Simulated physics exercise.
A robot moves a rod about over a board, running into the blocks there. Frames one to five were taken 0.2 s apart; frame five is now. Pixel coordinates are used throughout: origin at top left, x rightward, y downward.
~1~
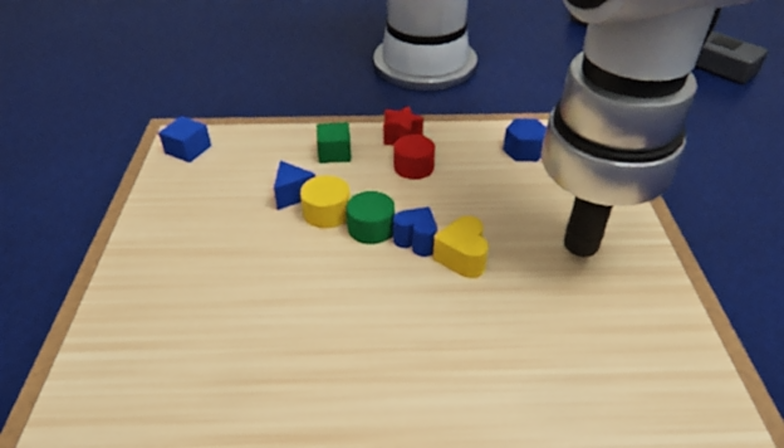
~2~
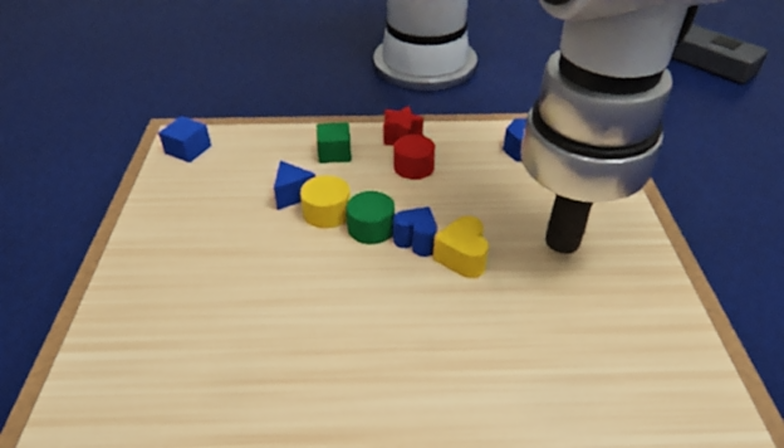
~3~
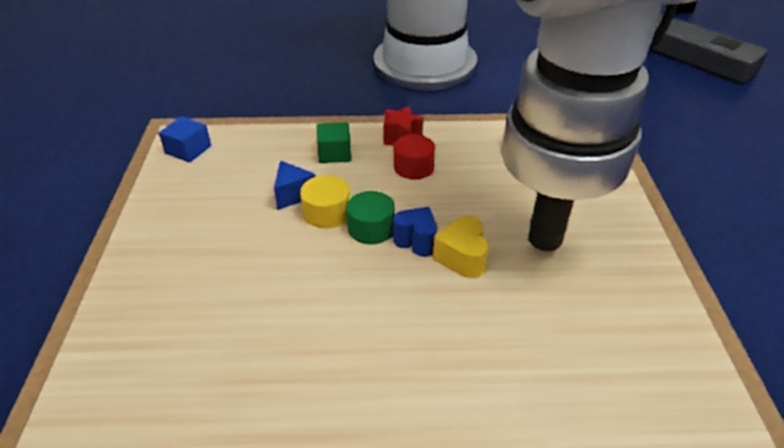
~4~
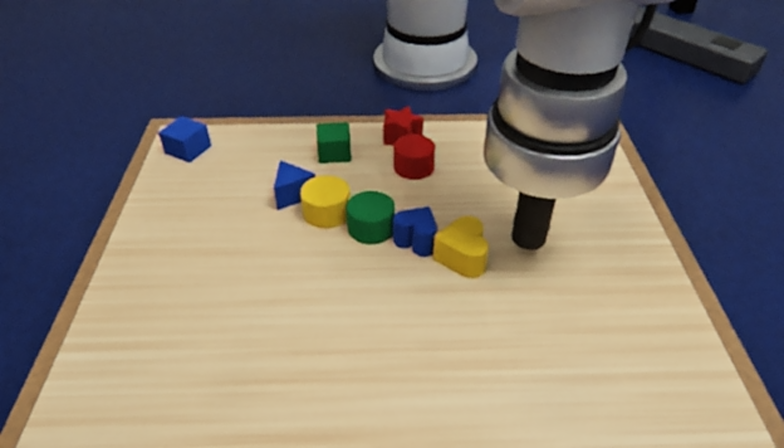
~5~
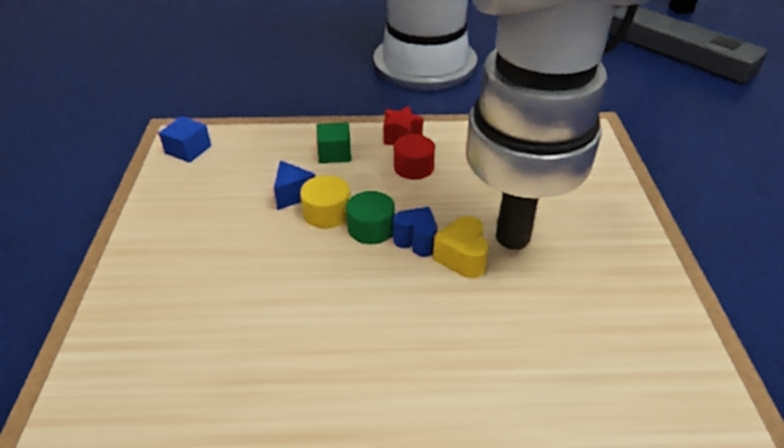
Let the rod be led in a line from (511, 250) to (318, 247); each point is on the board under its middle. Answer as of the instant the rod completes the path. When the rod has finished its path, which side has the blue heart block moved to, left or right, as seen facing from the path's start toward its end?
The shift is leftward.
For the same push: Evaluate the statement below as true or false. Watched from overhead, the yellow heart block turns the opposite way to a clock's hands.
That statement is accurate.
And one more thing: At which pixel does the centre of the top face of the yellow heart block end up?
If I read the scene right, the answer is (426, 252).
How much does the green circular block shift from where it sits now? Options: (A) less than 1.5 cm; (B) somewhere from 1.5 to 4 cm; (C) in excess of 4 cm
Letter B.
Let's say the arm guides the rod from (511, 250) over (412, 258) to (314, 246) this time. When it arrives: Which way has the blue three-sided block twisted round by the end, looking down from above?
Viewed from above, counterclockwise.
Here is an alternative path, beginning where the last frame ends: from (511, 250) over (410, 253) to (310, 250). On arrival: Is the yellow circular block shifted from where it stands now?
That would be a yes.
On the path given first. One third of the way, rod at (446, 238); green circular block at (368, 202); blue heart block at (399, 225), turned 70° clockwise; yellow heart block at (435, 250), turned 65° anticlockwise.
Two thirds of the way, rod at (381, 237); yellow circular block at (315, 183); green circular block at (357, 198); blue heart block at (346, 230), turned 105° clockwise; yellow heart block at (426, 252), turned 95° anticlockwise.
At the end, rod at (317, 236); yellow circular block at (314, 182); green circular block at (355, 196); blue heart block at (284, 240), turned 50° clockwise; yellow heart block at (426, 252), turned 95° anticlockwise.
